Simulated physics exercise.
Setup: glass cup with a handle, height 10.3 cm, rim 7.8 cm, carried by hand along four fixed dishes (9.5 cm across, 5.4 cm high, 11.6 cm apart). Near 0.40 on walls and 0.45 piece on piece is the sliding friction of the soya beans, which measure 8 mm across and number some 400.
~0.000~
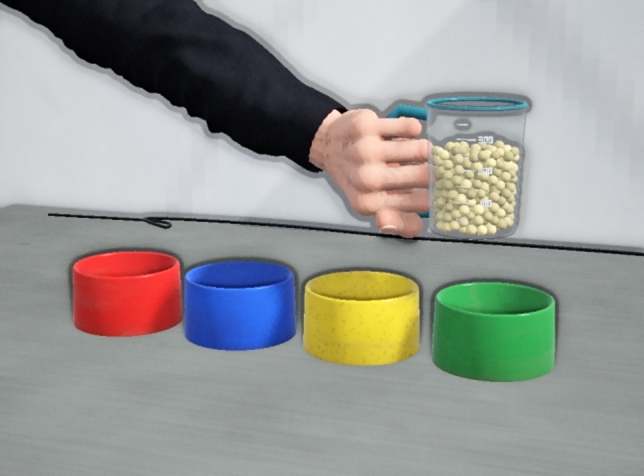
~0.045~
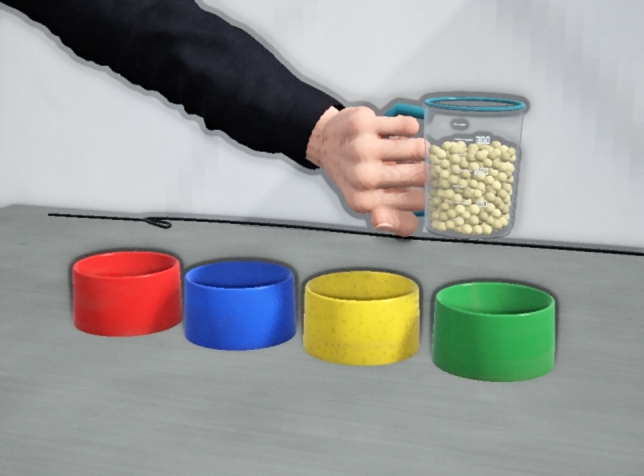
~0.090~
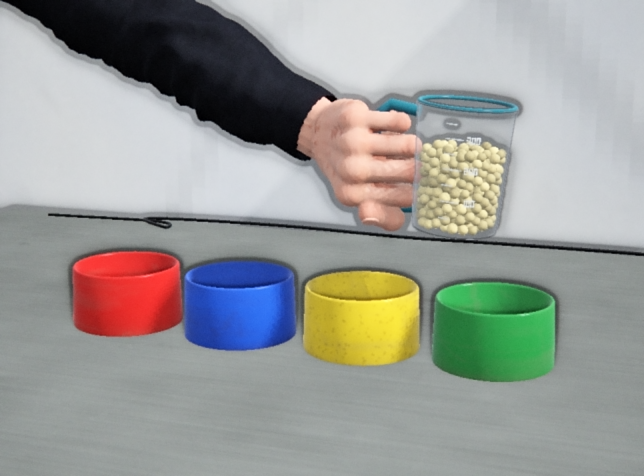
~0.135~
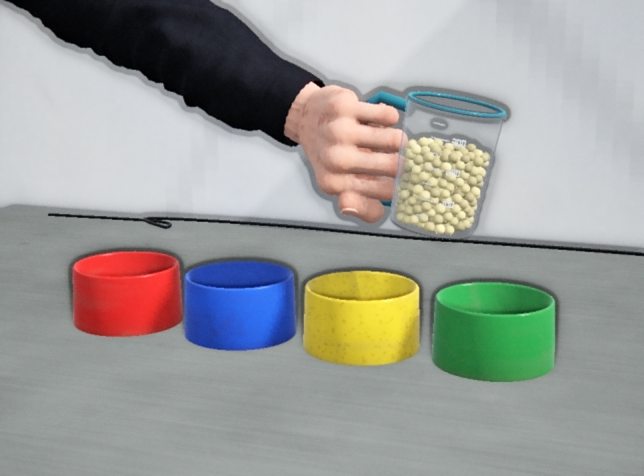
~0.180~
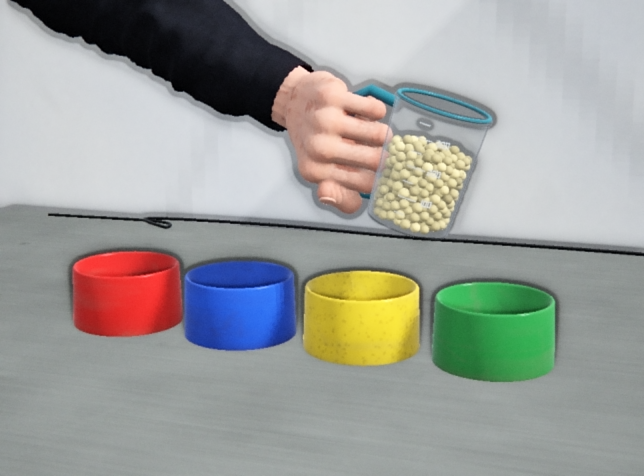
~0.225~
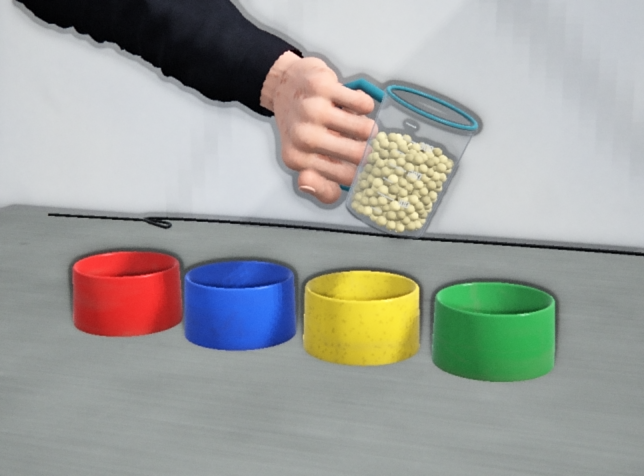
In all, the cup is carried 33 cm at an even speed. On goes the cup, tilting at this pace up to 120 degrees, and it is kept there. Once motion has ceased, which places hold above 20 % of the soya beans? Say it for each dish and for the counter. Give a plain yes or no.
Red dish - no, blue dish - yes, green dish - no, yellow dish - no, counter - yes.
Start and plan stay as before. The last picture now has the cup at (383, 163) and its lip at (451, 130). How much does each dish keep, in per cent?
The red dish keeps 10, the blue dish 30, the green dish 0 and the yellow dish 0.
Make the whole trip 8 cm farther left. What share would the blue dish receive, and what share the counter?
The blue dish would get 0 and the counter 0.
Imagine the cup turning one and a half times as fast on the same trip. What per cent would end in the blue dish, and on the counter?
In that case you'd see blue at 70 and the counter at 20.
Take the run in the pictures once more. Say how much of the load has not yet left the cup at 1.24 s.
Somewhere near 20 per cent.
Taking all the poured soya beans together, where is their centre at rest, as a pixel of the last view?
Once everything settles, the centre is around (205, 319).
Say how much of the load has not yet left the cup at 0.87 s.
Roughly 90 in a hundred.
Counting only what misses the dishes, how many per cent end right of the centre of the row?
0 per cent.
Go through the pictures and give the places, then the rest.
The first picture shows cup at (475, 167), tilt 0 degrees, lip at (525, 106), moved 0.0 cm; middle of the pieces at (478, 186); green dish at (495, 299); yellow dish at (362, 287); blue dish at (239, 275); red dish at (126, 265).
The second picture shows cup at (471, 167), tilt 1 degrees, lip at (523, 107), moved 0.3 cm; middle of the pieces at (474, 186).
The third picture shows cup at (461, 167), tilt 5 degrees, lip at (515, 110), moved 1.2 cm; middle of the pieces at (462, 185).
The fourth picture shows cup at (444, 166), tilt 10 degrees, lip at (503, 115), moved 2.6 cm; middle of the pieces at (444, 184).
The fifth picture shows cup at (425, 165), tilt 17 degrees, lip at (489, 121), moved 4.1 cm; middle of the pieces at (423, 183).
The sixth picture shows cup at (407, 164), tilt 23 degrees, lip at (475, 128), moved 5.7 cm; middle of the pieces at (404, 181); green dish at (495, 299); yellow dish at (362, 287); blue dish at (239, 275); red dish at (126, 265). The cup turns about 140 degrees a second and travels 34 cm a second.
Then, at 0.61 s, tilt 76 degrees; cup holds 100 %.
After 0.87 s, tilt 112 degrees; cup holds 90 %, blue 5 %.
After 1.24 s, tilt 120 degrees; cup holds 20 %, red 15 %, blue 30 %.
In the end, at 2.2 s, red 10 %, blue 40 %, green 0 %, yellow 0 %, counter 50 %.
